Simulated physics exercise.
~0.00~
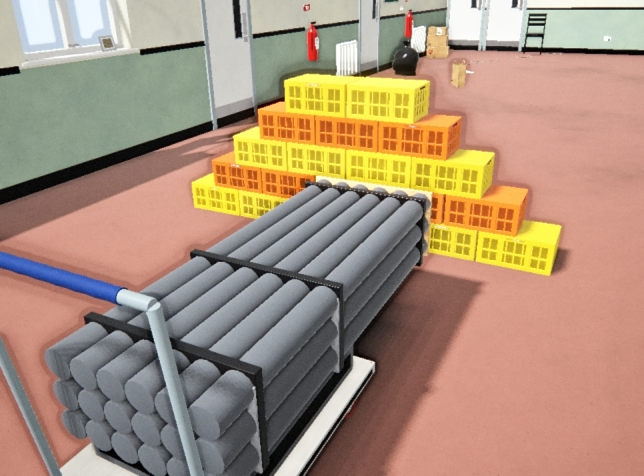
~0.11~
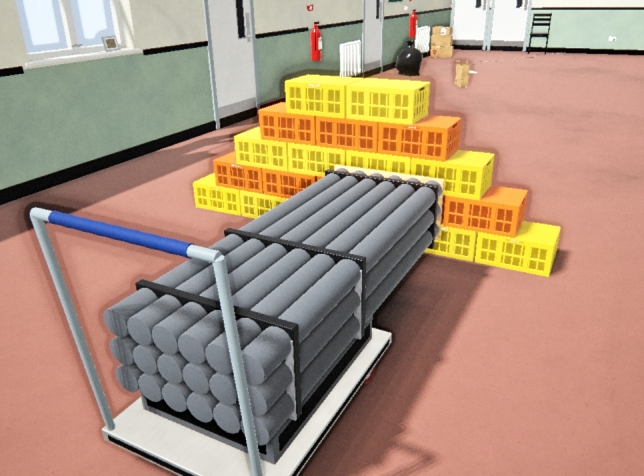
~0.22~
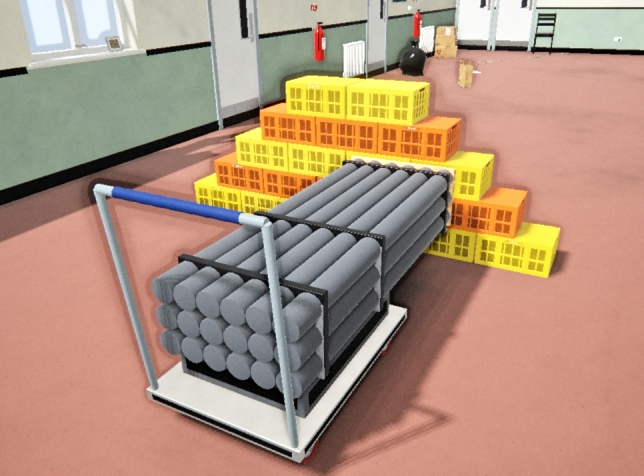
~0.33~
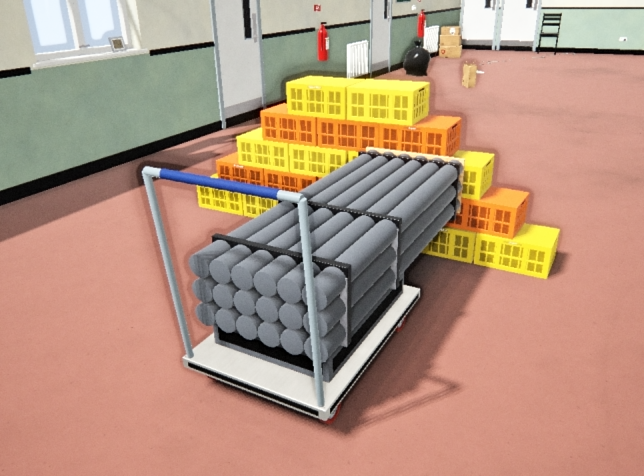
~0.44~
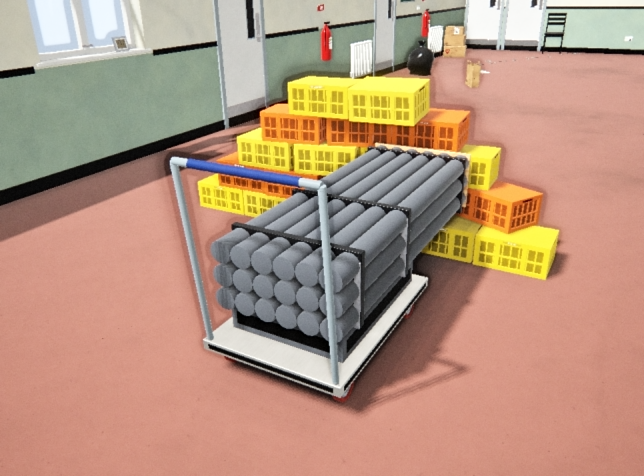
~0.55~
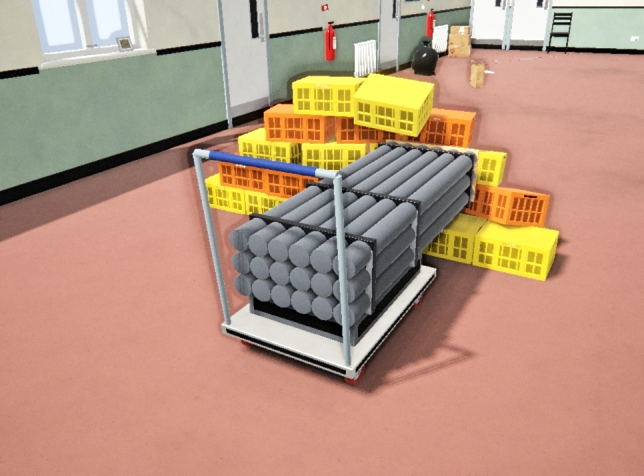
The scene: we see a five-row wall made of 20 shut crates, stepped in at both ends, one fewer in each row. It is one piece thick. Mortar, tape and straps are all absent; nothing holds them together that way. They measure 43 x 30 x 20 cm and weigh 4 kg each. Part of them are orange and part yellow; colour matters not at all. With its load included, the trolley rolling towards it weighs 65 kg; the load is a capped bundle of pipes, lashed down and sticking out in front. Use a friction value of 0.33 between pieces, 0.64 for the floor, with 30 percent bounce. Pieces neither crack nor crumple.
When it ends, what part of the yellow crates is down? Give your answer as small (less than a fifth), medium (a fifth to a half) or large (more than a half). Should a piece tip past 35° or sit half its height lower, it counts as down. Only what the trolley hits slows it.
Medium - a fifth to a half.
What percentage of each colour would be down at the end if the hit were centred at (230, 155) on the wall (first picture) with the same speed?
Then yellow 30, orange 50 per cent.
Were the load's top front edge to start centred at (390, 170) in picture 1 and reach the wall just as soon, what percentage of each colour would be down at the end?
Result - yellow: 40%; orange: 80%.
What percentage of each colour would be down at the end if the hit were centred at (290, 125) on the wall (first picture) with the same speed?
In that case, yellow 30 and orange 20 in a hundred end down.
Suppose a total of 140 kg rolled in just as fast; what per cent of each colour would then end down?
Down at the end: Yellow 40 per cent, orange 80 per cent.
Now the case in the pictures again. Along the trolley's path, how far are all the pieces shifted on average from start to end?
Mean shift: Roughly 55 cm.
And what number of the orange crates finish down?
For orange, the number down is 6.
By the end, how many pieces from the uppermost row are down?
That comes to 2 in all.
After 0.72 s, load 47 cm past the wall's line, still rolling; 2 of the 12 yellow crates down (4 of 20 in all colours); top yellow crate leaning 11°; top orange crate leaning 11°.
After 1.06 s, load 72 cm past the wall's line, still rolling; 4 of the 12 yellow crates down (8 of 20 in all colours); top yellow crate leaning 23°, 11 cm lower; top orange crate leaning 19°, 20 cm lower.
After 1.72 s, load 96 cm past the wall's line, still rolling; 5 of the 12 yellow crates down (11 of 20 in all colours); top yellow crate leaning 9°, 38 cm lower; top orange crate on its side.
At rest (3.7 s), load 96 cm past the wall's line, stopped; 5 of the 12 yellow crates down (11 of 20 in all colours); top yellow crate on its side; top orange crate on its side. That is 42 per cent. As the last picture would show them, middles, top yellow crate near (320, 136), top orange crate near (349, 148).
